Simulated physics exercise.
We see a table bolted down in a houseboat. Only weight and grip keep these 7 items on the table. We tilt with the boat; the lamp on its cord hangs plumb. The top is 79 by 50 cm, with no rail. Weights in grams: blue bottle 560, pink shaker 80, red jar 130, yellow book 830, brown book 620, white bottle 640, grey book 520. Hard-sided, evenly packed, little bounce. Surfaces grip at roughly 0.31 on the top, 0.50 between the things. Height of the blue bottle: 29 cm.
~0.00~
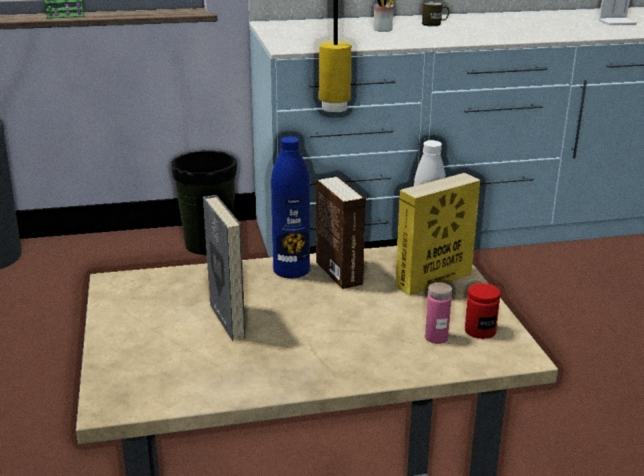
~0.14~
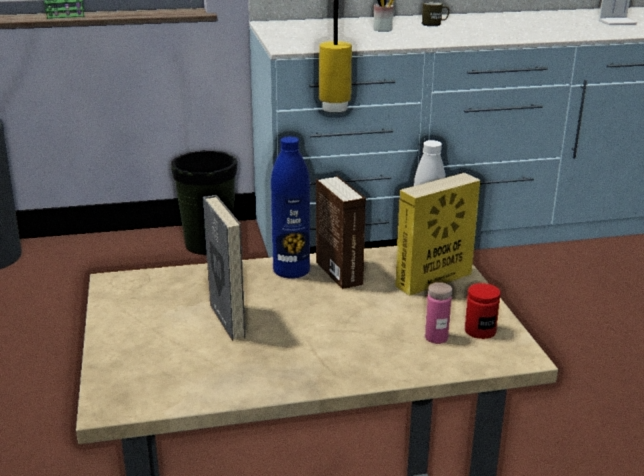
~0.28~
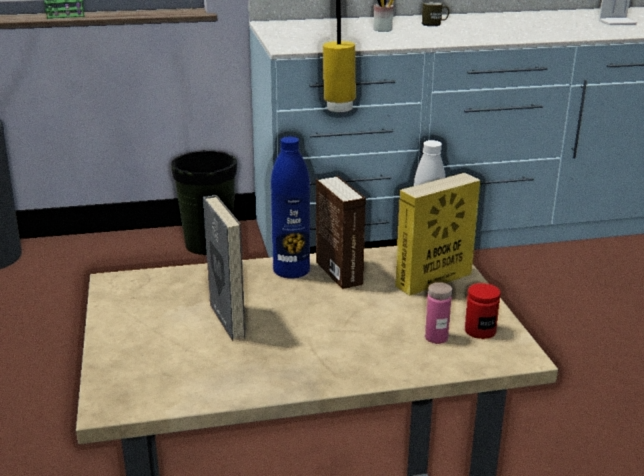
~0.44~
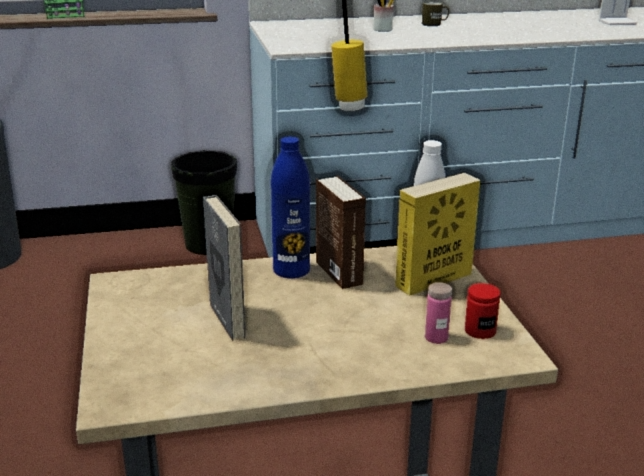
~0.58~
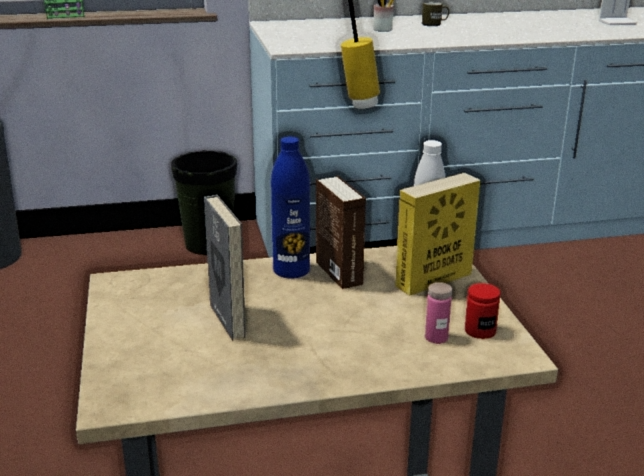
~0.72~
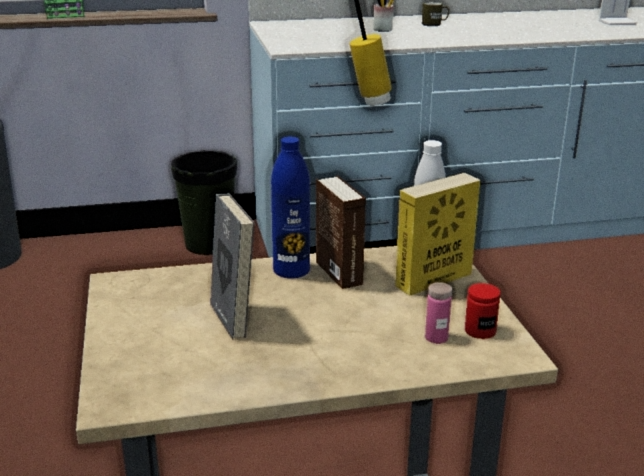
A pale stone-topped table stands in a kitchen with blue drawers, a black bin and reddish floor, seen from slightly above by a view fixed to the room. On it are a grey book at left, a blue bottle, a brown book, a white bottle behind a yellow book, and pink and red containers at right. The hanging yellow lamp swings gradually rightward, then the grey book rocks slightly to the right while everything else stays put.
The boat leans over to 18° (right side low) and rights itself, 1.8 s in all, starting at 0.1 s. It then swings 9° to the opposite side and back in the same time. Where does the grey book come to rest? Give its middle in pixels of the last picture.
Resting place of the grey book: (336, 297).
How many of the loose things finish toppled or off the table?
In all, 4.
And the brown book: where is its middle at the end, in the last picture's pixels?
Around (469, 450).
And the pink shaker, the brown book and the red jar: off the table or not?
The pink shaker ends on the table; the brown book finishes off the table; the red jar ends on the table.
By 1.12 s, boat heeled 17°, right side down; grey book on its side near (314, 299); brown book rocked 11° off its seat; white bottle rocked 9° off its seat.
By 1.42 s, boat heeled 10°, right side down; brown book and white bottle now off the table; grey book on its side near (336, 297); blue bottle rocked 13° off its seat.
By 1.62 s, boat heeled 4°, right side down; grey book on its side near (336, 297); blue bottle rocked 35° off its seat.
By 1.82 s, boat level; grey book on its side near (336, 297); blue bottle on its side.
When it is over (4.2 s), off the table, brown book and white bottle; lying over on the table, blue bottle and grey book; the other 3 within 5 cm of the start. In the last view, grey book near (336, 297).
